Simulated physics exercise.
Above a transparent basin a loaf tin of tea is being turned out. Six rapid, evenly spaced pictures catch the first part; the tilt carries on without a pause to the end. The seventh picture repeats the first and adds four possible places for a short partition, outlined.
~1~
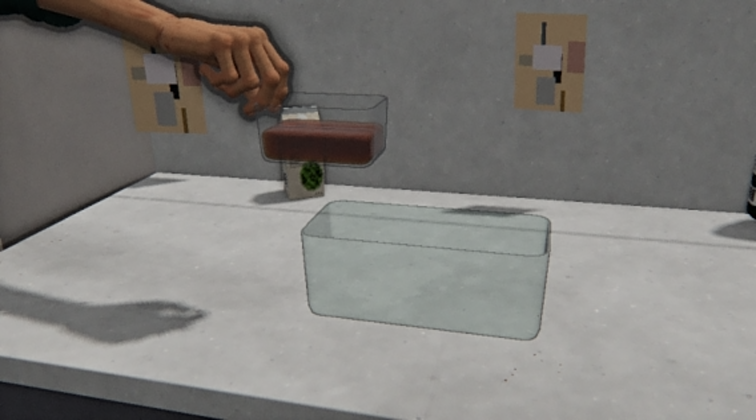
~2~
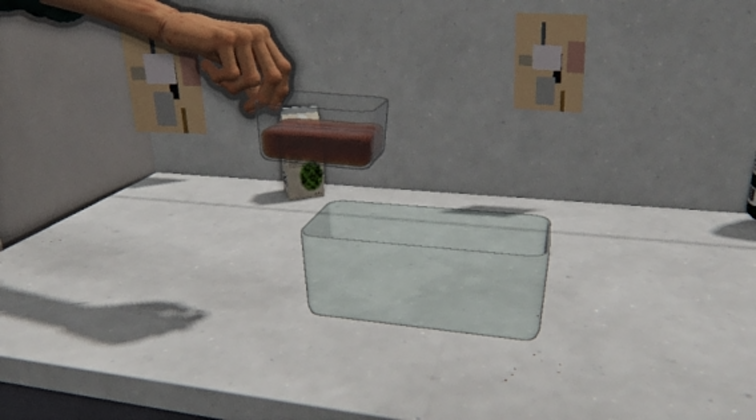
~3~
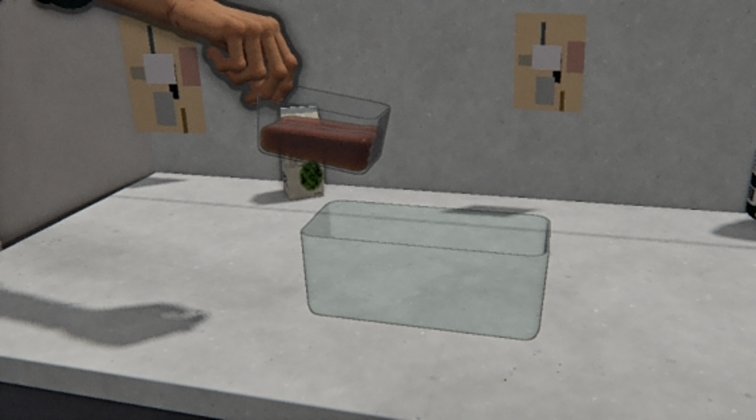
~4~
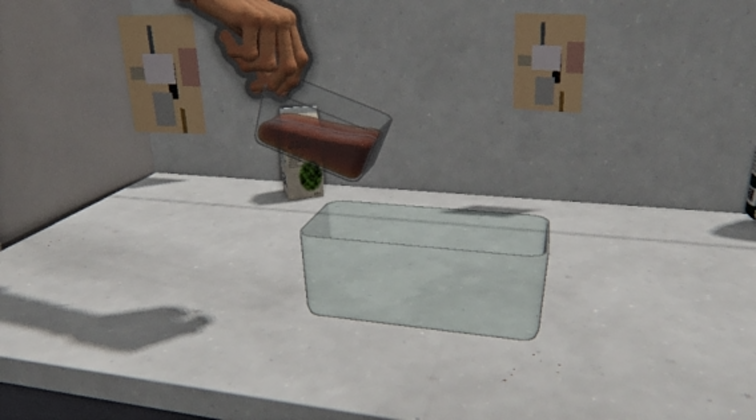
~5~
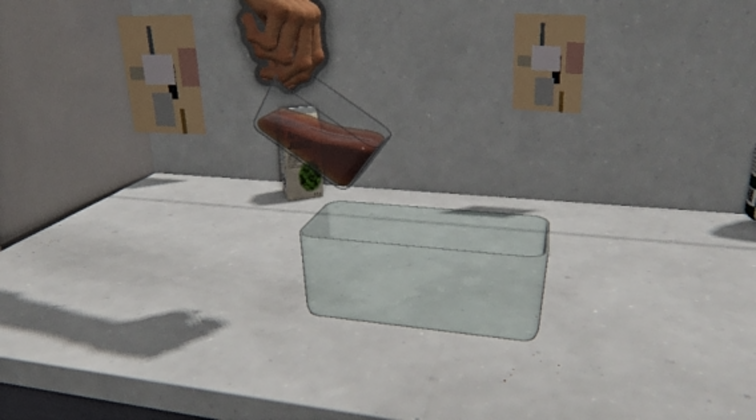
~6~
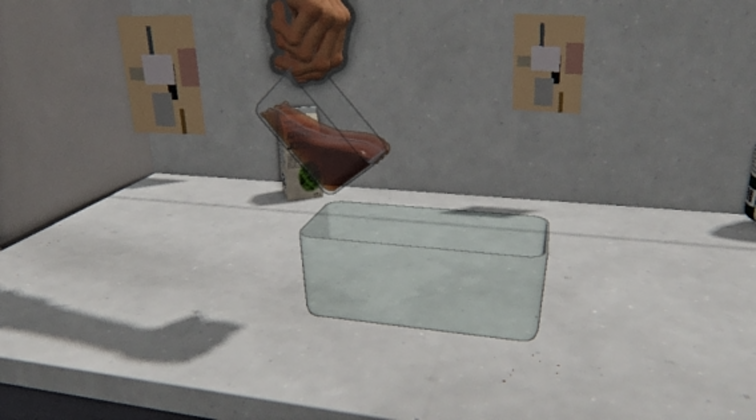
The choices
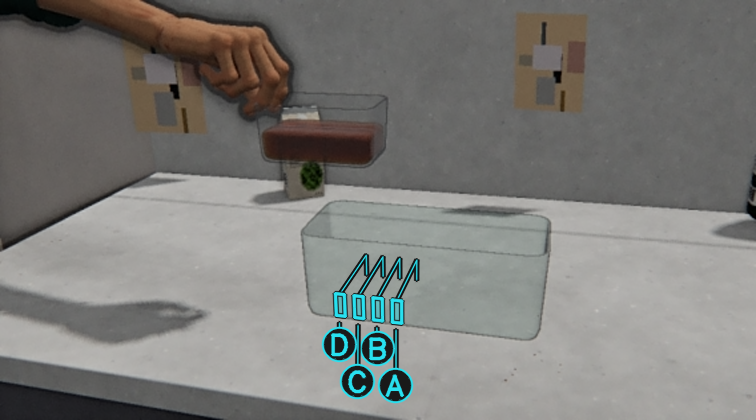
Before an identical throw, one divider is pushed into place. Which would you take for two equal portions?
A beats the others.
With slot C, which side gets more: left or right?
More ends on the right.
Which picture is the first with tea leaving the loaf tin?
In picture 6.
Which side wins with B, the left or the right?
The right one.
On the marked copy, A at (395, 329); B at (376, 327); C at (358, 325); D at (339, 322).
For slot A, about 50 % ends left of the wall and 47 % right of it; 3 % is lost outside.
For slot B, about 32 % ends left of the wall and 67 % right of it.
For slot C, about 20 % ends left of the wall and 79 % right of it.
For slot D, about 9 % ends left of the wall and 88 % right of it.
